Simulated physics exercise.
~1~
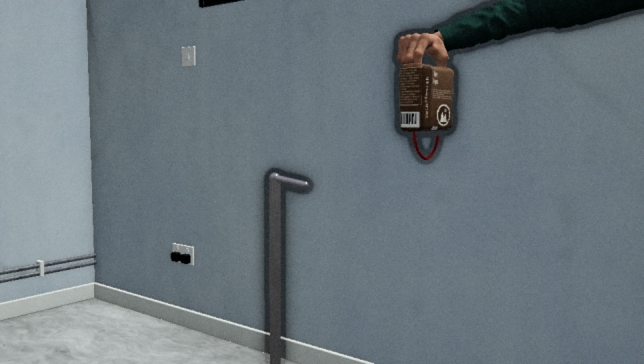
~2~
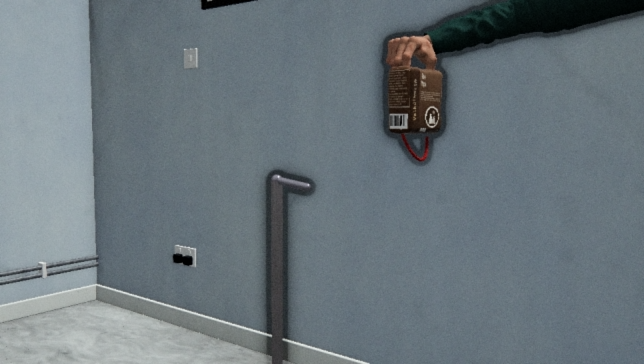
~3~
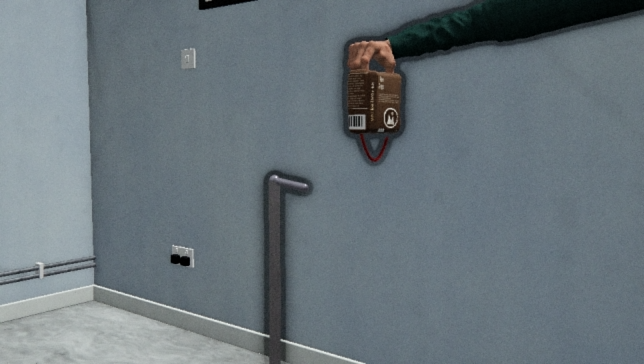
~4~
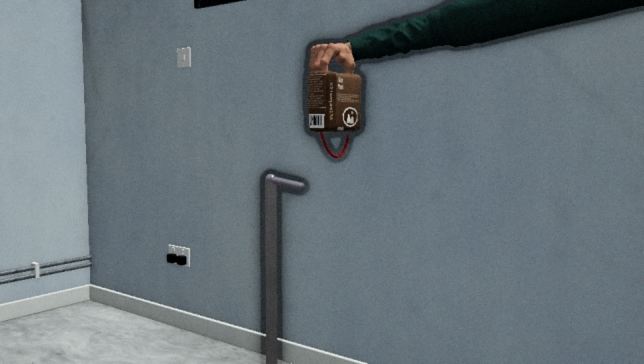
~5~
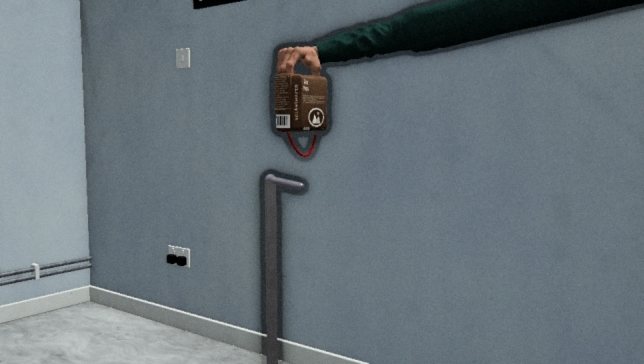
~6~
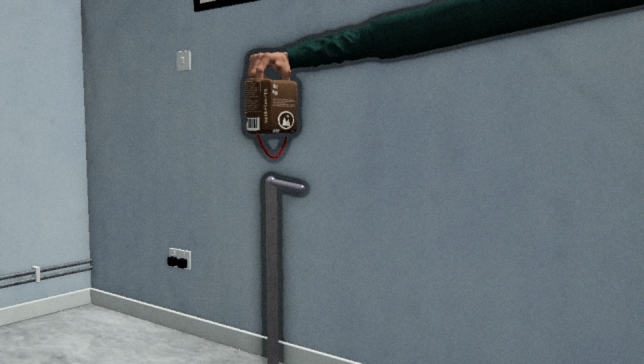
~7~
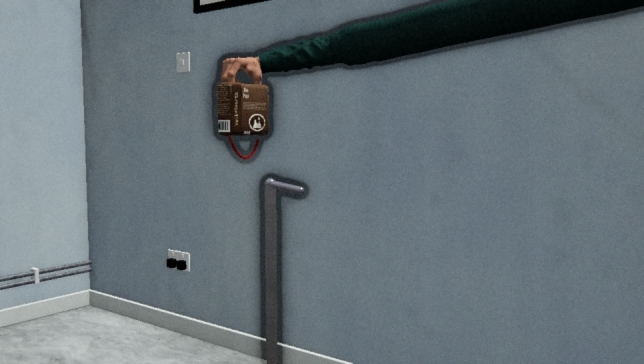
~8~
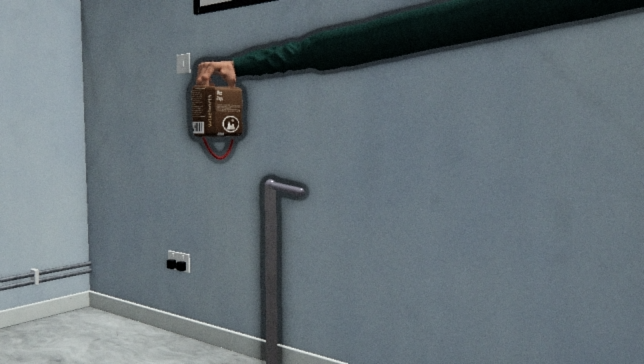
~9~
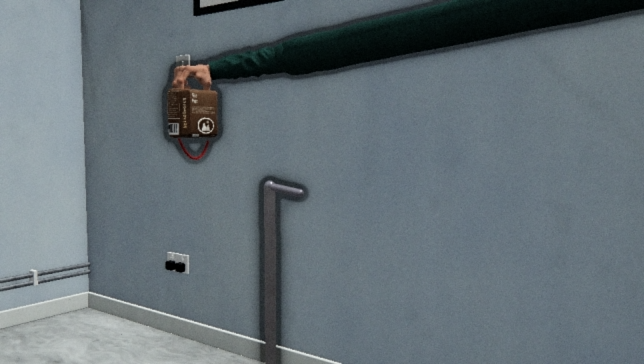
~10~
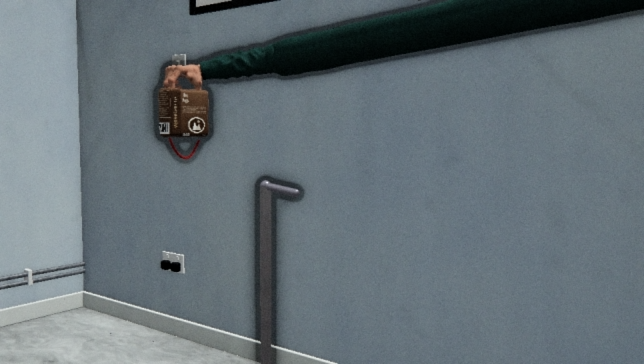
We see a hand in a dark green sleeve holding a brown pouch with a reddish loop hanging beneath it, carrying it leftward along a grey-blue wall. It passes above a hooked post without catching and comes to rest upright, still held, beyond the post to the left.
